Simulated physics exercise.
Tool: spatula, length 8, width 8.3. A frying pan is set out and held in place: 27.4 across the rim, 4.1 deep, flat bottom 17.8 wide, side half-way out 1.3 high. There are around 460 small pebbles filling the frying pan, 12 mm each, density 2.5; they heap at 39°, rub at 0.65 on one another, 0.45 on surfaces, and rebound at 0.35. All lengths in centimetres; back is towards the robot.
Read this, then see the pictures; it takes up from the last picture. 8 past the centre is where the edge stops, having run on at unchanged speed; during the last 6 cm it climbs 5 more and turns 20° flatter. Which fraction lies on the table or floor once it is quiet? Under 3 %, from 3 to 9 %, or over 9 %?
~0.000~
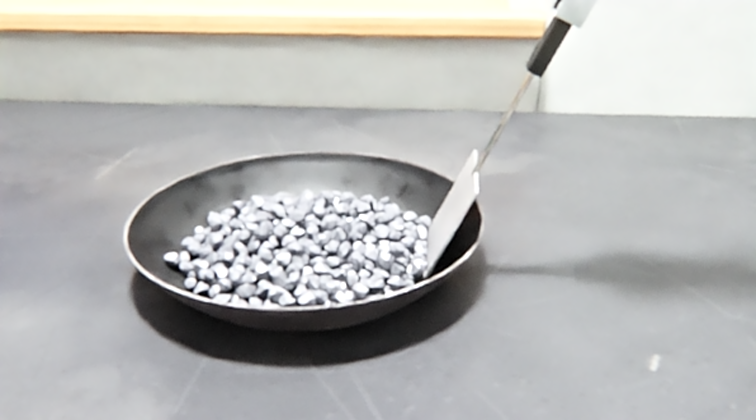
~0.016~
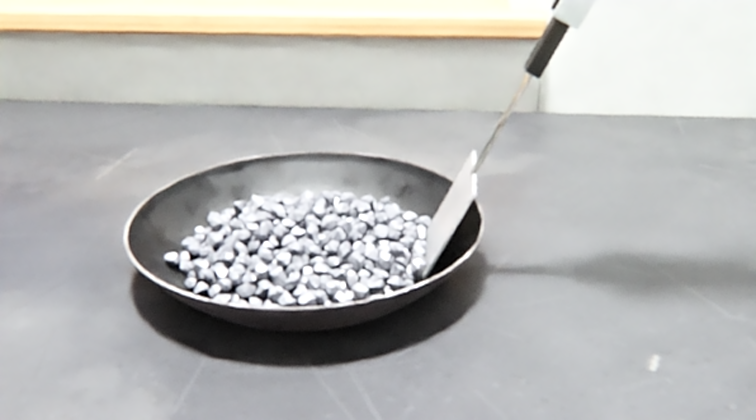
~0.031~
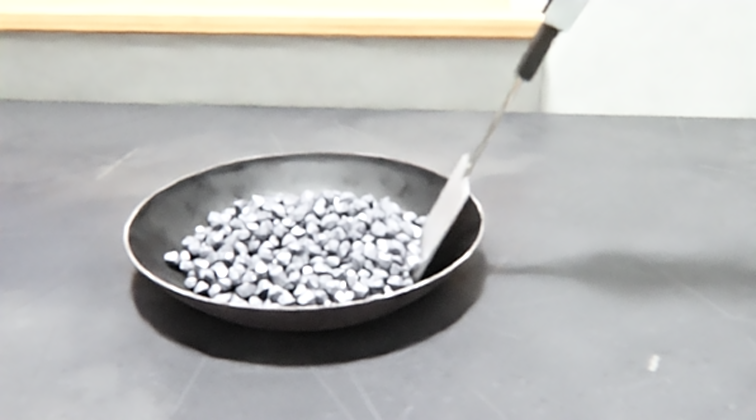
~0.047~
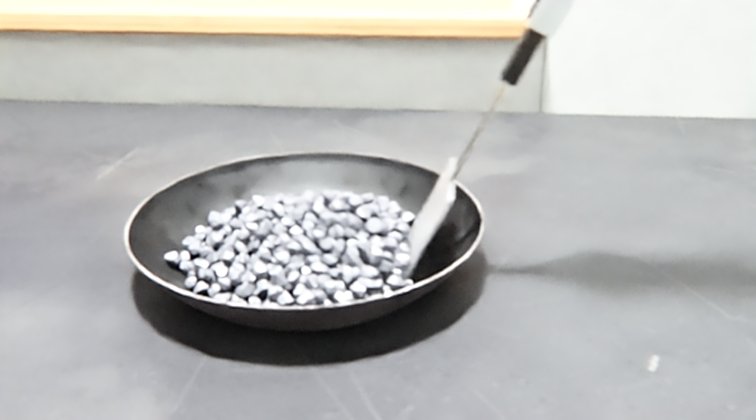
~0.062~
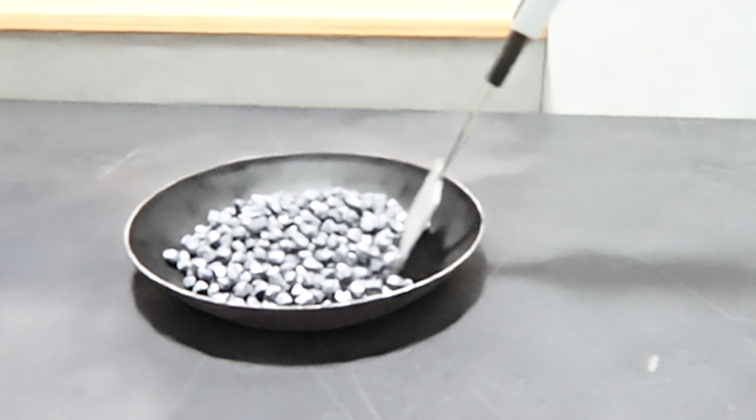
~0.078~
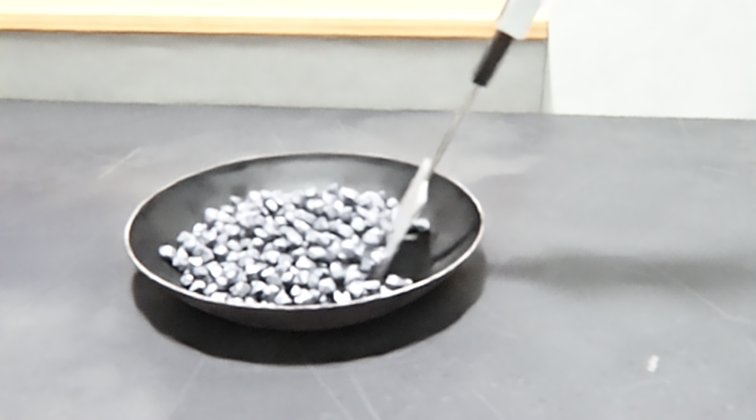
Over 9 %.
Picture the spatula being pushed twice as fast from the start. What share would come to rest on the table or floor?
Approx. 25 per cent.
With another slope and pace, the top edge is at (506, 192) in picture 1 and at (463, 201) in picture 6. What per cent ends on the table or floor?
Roughly 10 %.
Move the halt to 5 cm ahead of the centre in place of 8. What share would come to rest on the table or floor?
Roughly 0 %.
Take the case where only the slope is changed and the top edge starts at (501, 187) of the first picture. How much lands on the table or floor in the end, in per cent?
About 10 per cent.
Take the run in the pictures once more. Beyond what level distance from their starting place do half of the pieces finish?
I'd estimate close to 6 centimetres.
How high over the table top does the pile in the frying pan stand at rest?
5.5 cm.
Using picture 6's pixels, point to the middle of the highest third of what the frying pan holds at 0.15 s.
Roughly at (255, 225).
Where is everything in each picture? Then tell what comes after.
The first frame shows the spatula top edge at (476, 170), sloping 64°; upper third of the load around (307, 234), from x 175 to 425, top at y 195; 457 in the frying pan.
The second frame shows the spatula top edge at (474, 171), sloping 64°; upper third of the load around (309, 234), from x 175 to 425, top at y 195.
The third frame shows the spatula top edge at (466, 174), sloping 64°; upper third of the load around (312, 233), from x 175 to 425, top at y 195.
The fourth frame shows the spatula top edge at (452, 178), sloping 64°; upper third of the load around (318, 231), from x 175 to 425, top at y 195.
The fifth frame shows the spatula top edge at (439, 179), sloping 64°; upper third of the load around (311, 227), from x 170 to 425, top at y 195.
The sixth frame shows the spatula top edge at (425, 179), sloping 64°; upper third of the load around (304, 226), from x 170 to 425, top at y 190; 457 in the frying pan.
After 0.15 s, sloping 64°, highest piece 5 above the table; 457 in the frying pan.
After 0.23 s, sloping 57°, highest piece 6 above the table; 455 in the frying pan, 2 on the blade or in flight.
After 0.47 s, sloping 44°, highest piece 6 above the table; 397 in the frying pan, 54 on the table or floor, 6 on the blade or in flight.
After 1.52 s, sloping 44°, highest piece 5 above the table; 396 in the frying pan, 61 on the table or floor.
In the end, 396 in the frying pan, 61 on the table or floor. That is 13 % on the table or floor.
